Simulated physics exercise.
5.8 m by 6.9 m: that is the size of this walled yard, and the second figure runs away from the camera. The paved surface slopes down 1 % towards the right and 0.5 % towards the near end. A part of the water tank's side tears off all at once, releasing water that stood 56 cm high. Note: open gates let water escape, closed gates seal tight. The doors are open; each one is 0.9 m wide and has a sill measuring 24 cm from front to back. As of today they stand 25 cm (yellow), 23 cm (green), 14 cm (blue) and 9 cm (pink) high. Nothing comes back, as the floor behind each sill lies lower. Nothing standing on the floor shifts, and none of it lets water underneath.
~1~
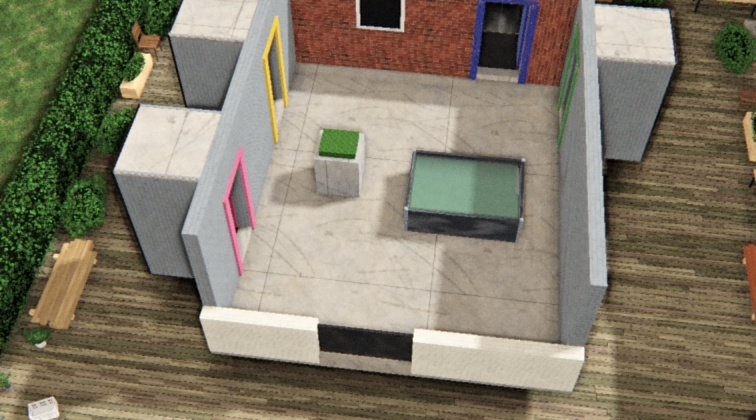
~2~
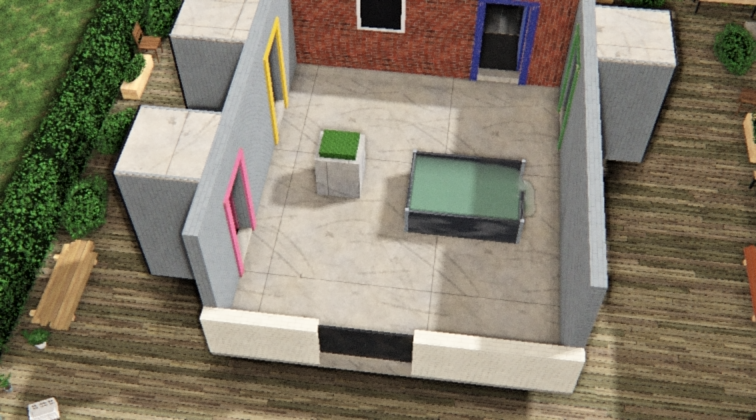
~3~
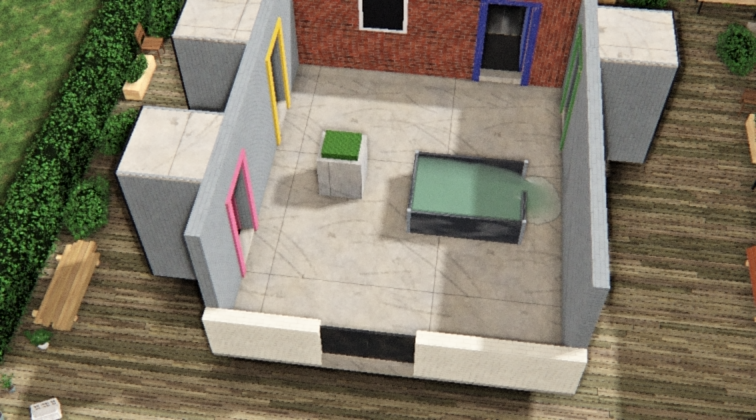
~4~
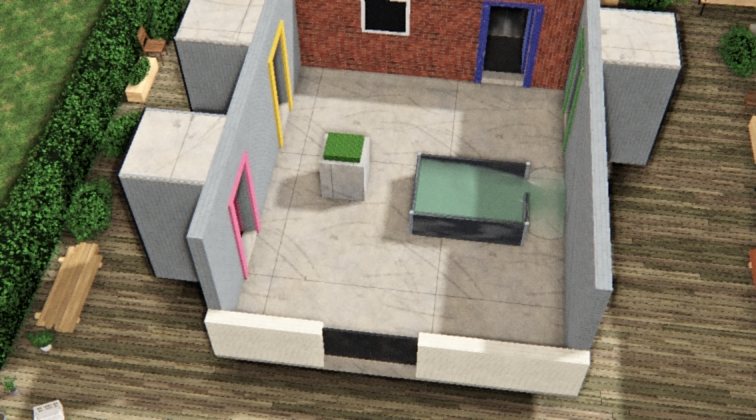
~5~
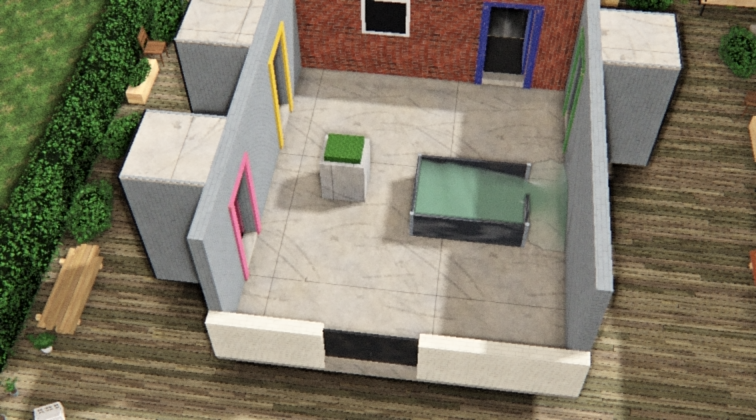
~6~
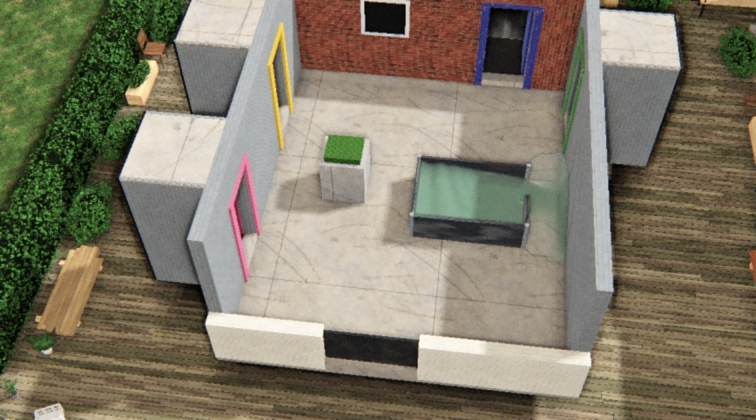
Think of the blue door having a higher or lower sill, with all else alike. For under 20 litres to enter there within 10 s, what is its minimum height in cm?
Its minimum height would be about 10.5 cm.
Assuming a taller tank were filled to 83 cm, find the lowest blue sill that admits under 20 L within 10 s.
Roughly 18 centimetres.
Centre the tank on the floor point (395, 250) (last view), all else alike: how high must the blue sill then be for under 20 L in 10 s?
Close to 7.0 cm would do it.
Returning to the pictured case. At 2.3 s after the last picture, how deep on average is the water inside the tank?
Roughly 28 cm.
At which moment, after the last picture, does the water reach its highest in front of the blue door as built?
That happens close to 1.8 s on the clock.
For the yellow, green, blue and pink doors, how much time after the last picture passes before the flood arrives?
It gets to yellow after 4.5 s, green after 0.2 s, blue after 1.1 s and pink after 6.0 s.
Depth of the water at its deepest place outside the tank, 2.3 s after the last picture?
I'd estimate roughly 26 cm.
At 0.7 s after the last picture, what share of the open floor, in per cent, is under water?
Around 15 per cent of the free floor.
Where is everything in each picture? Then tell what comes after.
Still water, 56 cm deep, in the water tank at (466, 187); the blue door at (502, 46) is dry, in the first frame.
The gap is at (519, 192), the front 0.3 m out at (531, 212); the back of the water tank holds 56 cm, in the second frame.
The gap is at (521, 193), the front 0.7 m out at (555, 213); the back of the water tank holds 56 cm, in the third frame.
Water pours out at (523, 195) and has run 0.9 m, to (563, 178); about 9 cm deep outside, 56 cm at the back, in the fourth frame.
The front is at (564, 249), 1.1 m from the gap at (524, 196); 1.3 m2 of floor is wet, 55 cm left at the back, in the fifth frame.
The gap is at (524, 196), the front 1.3 m out at (563, 155); the back of the water tank holds 51 cm; 2.3 m in a straight line remain to the blue door at (507, 51), in the sixth frame.
Then, 0.7 s after the last picture water covers 15 % of the floor, deepest (44 cm) near (554, 202); it has not reached the blue door.
Then, 2.3 s after the last picture water covers 30 % of the floor, deepest (26 cm) near (554, 202); 15 cm at the blue door, 2 litres in over its 14 cm sill.
Then, 9.3 s after the last picture water covers 100 % of the floor, deepest (10 cm) near (554, 202); 5 cm at the blue door, 4 litres in over its 14 cm sill.
At the blue door as built, the water peaked near 17 cm, 1.9 s after the last picture.
Run again over the same 10 s with other heights there, 29 litres in over 9.5 cm, 14 litres over 11.5 cm. The limit of 20 litres is kept from about 10.5 cm up.
